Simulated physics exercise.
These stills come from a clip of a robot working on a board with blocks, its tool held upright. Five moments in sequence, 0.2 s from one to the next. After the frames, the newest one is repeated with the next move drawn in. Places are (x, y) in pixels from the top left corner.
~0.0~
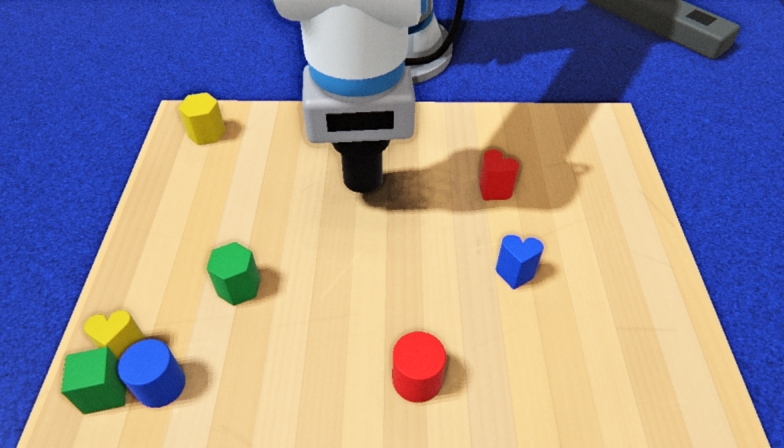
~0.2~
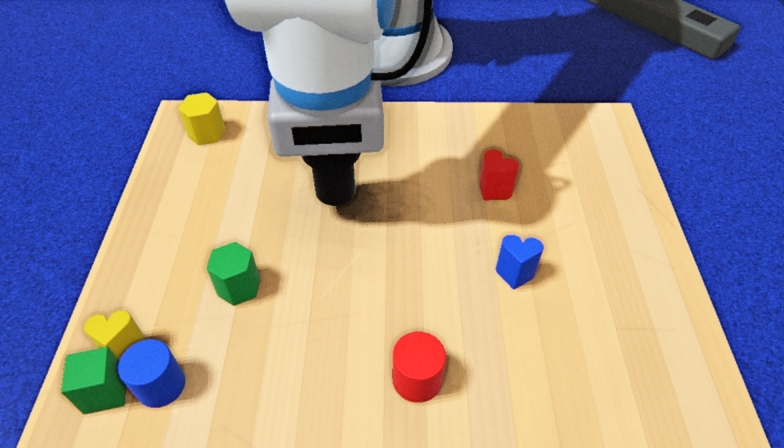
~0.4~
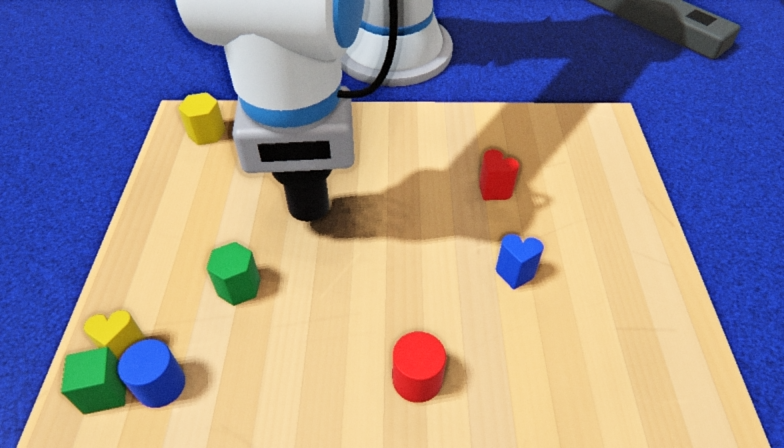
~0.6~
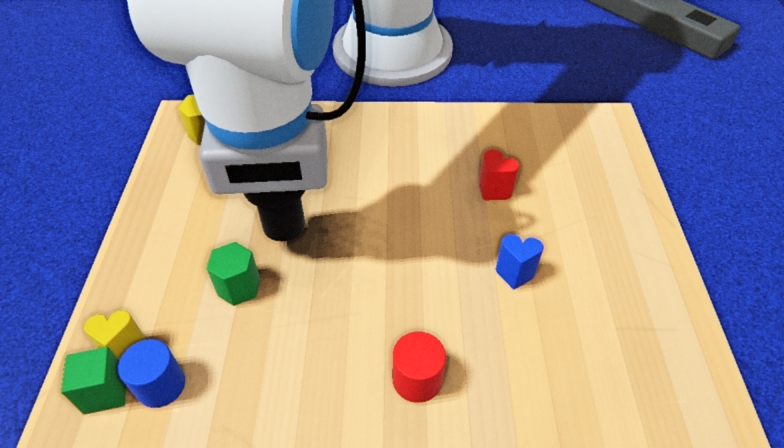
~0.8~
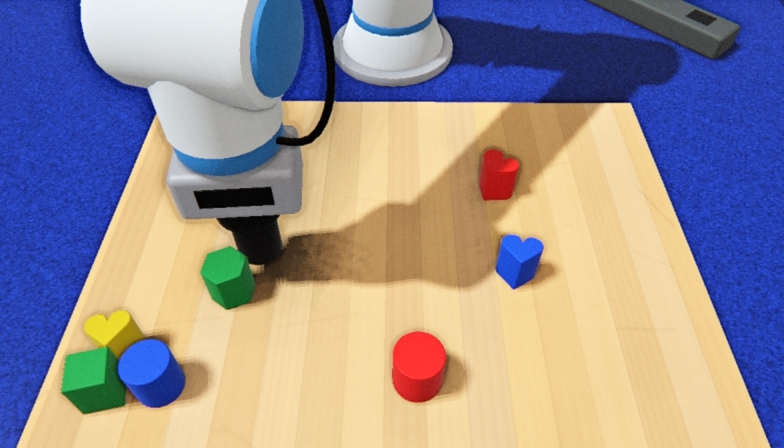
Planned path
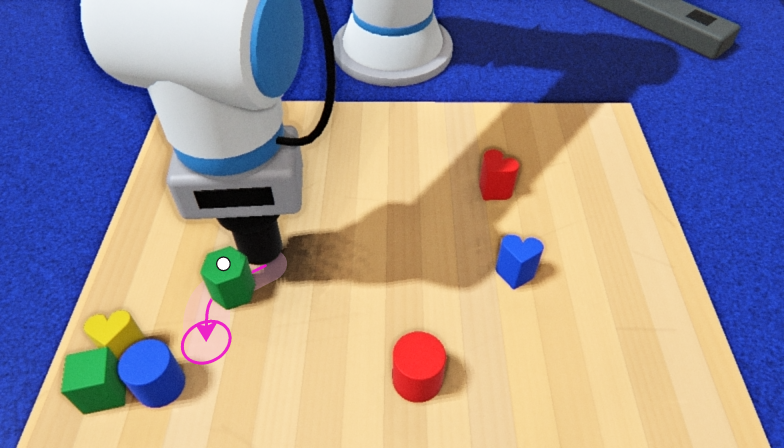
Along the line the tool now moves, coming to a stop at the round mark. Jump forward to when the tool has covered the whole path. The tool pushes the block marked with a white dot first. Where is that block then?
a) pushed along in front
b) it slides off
(b)
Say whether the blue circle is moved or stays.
The block you're asking about gets moved.
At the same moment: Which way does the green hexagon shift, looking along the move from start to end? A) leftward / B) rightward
B.
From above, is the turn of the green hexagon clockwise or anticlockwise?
I'd predict that, seen from above, the green hexagon rotates clockwise.
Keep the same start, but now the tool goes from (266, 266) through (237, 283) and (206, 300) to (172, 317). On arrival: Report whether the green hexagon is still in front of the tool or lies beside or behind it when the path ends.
It sits in front of the tool.
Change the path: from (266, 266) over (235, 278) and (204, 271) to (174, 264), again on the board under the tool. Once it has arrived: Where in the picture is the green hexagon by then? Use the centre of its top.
Its top face will be centred at roughly (187, 282).
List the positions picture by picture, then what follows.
Lower end of the tool at (363, 179), tops of blocks, green square block at (84, 368), yellow heart-shaped block at (107, 325), blue circle at (144, 361), green hexagon at (229, 259), in the first frame.
Tool at (336, 192), blocks as before, in the second frame.
Tool at (309, 207), blocks as before, in the third frame.
Tool at (284, 226), blocks as before, in the fourth frame.
Tool at (261, 248), green square block at (84, 368), yellow heart-shaped block at (107, 325), blue circle at (144, 361), green hexagon at (223, 264), in the fifth frame.
The drawn path runs from (266, 266) through (232, 282) and (208, 308) to (206, 342); the dot is on the green hexagon.
What follows on the original path. One third of the way, tool at (225, 265); green hexagon at (187, 285).
Two thirds of the way, tool at (200, 293); green hexagon at (155, 311).
At the end, tool at (198, 326); green square block not moved; yellow heart-shaped block at (98, 327); blue circle at (132, 378); green hexagon at (142, 331), turned 55° clockwise.
